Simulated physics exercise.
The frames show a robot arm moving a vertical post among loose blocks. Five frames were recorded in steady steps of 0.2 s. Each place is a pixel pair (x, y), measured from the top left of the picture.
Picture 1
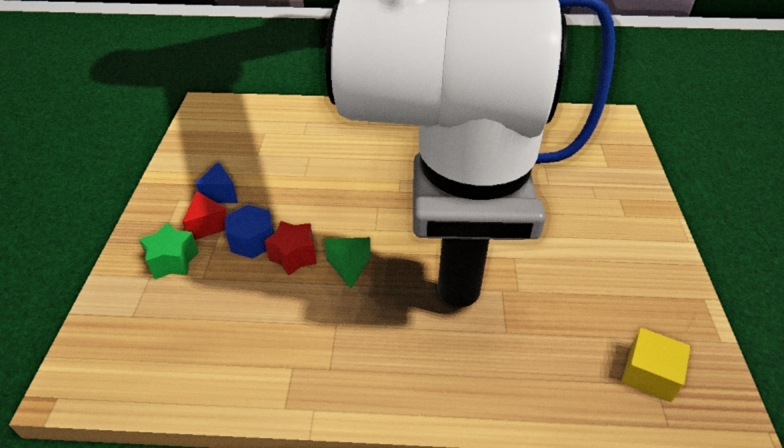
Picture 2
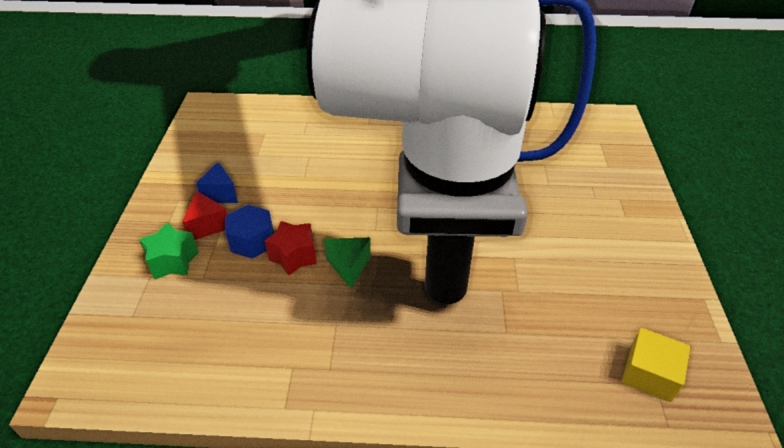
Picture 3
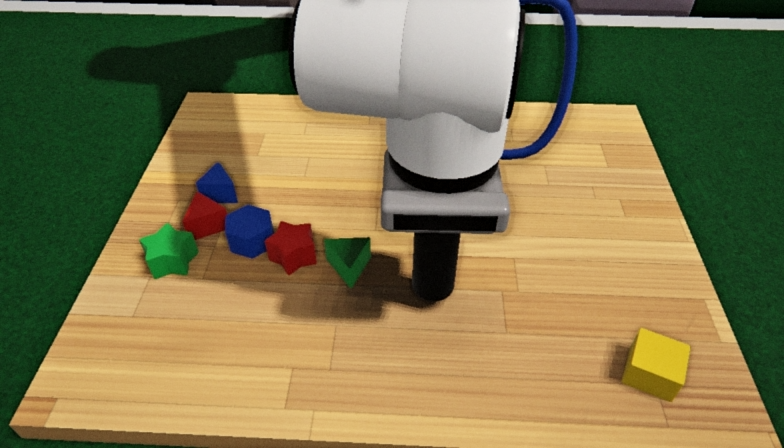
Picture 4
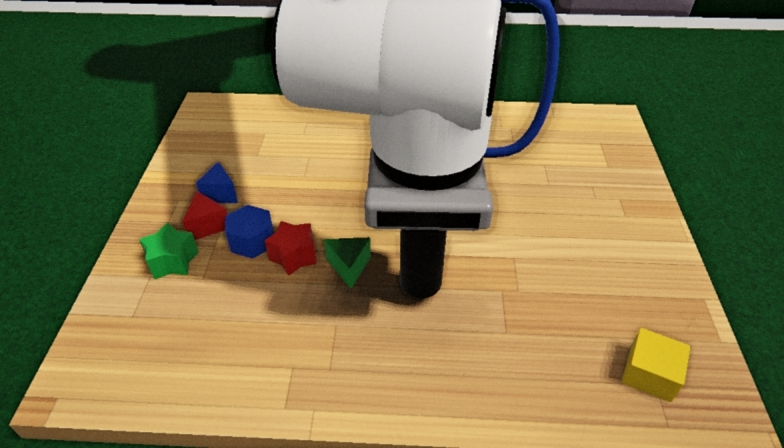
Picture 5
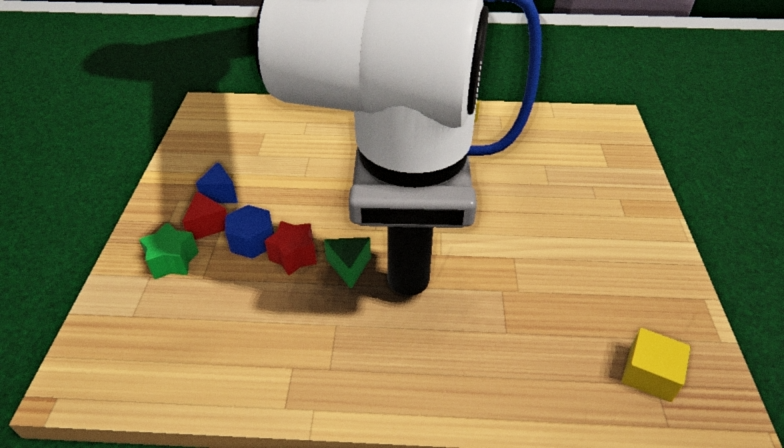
A light wooden board on a green surface is seen from above at an angle, with the view fixed. A white robot arm with a blue cable holds a black post near the middle, with red, blue and green blocks clustered to the left and a yellow block at the lower right. The arm slides the post slowly leftward toward the green triangular piece, while every block stays still.
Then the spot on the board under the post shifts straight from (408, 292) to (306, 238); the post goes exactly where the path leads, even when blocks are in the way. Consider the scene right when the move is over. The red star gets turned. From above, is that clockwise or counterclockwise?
From the top: Counterclockwise.
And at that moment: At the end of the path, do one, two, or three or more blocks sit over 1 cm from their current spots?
It moves three or more blocks.
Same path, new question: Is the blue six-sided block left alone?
I'd say no.
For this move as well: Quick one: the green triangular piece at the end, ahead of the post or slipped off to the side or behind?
The post still has it in front.
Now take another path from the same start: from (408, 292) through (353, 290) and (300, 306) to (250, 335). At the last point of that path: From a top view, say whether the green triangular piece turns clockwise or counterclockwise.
Looking from above, the answer is clockwise.
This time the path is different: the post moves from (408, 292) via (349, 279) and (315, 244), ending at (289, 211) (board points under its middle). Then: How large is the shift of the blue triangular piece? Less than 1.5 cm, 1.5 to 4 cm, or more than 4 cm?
It moves only a bit, under 1.5 cm.
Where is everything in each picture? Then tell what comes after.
In the first picture, post tip at (459, 292); block tops, red triangular piece at (202, 207); blue six-sided block at (248, 221); red star at (291, 236); green triangular piece at (348, 248).
In the second picture, post at (446, 289); blocks unchanged.
In the third picture, post at (433, 286); blocks unchanged.
In the fourth picture, post at (421, 284); blocks unchanged.
In the fifth picture, post at (409, 281); red triangular piece at (202, 207); blue six-sided block at (248, 221); red star at (291, 236); green triangular piece at (348, 248).
What follows on the original path. One third of the way, post at (371, 263); green triangular piece at (339, 244).
Two thirds of the way, post at (336, 245); red triangular piece at (199, 206); blue six-sided block at (229, 219); red star at (268, 231), turned 20° anticlockwise; green triangular piece at (305, 226).
At the end, post at (304, 227); red triangular piece at (188, 202); blue six-sided block at (208, 221), turned 20° clockwise; red star at (250, 233), turned 40° anticlockwise; green triangular piece at (272, 211), turned 15° anticlockwise.
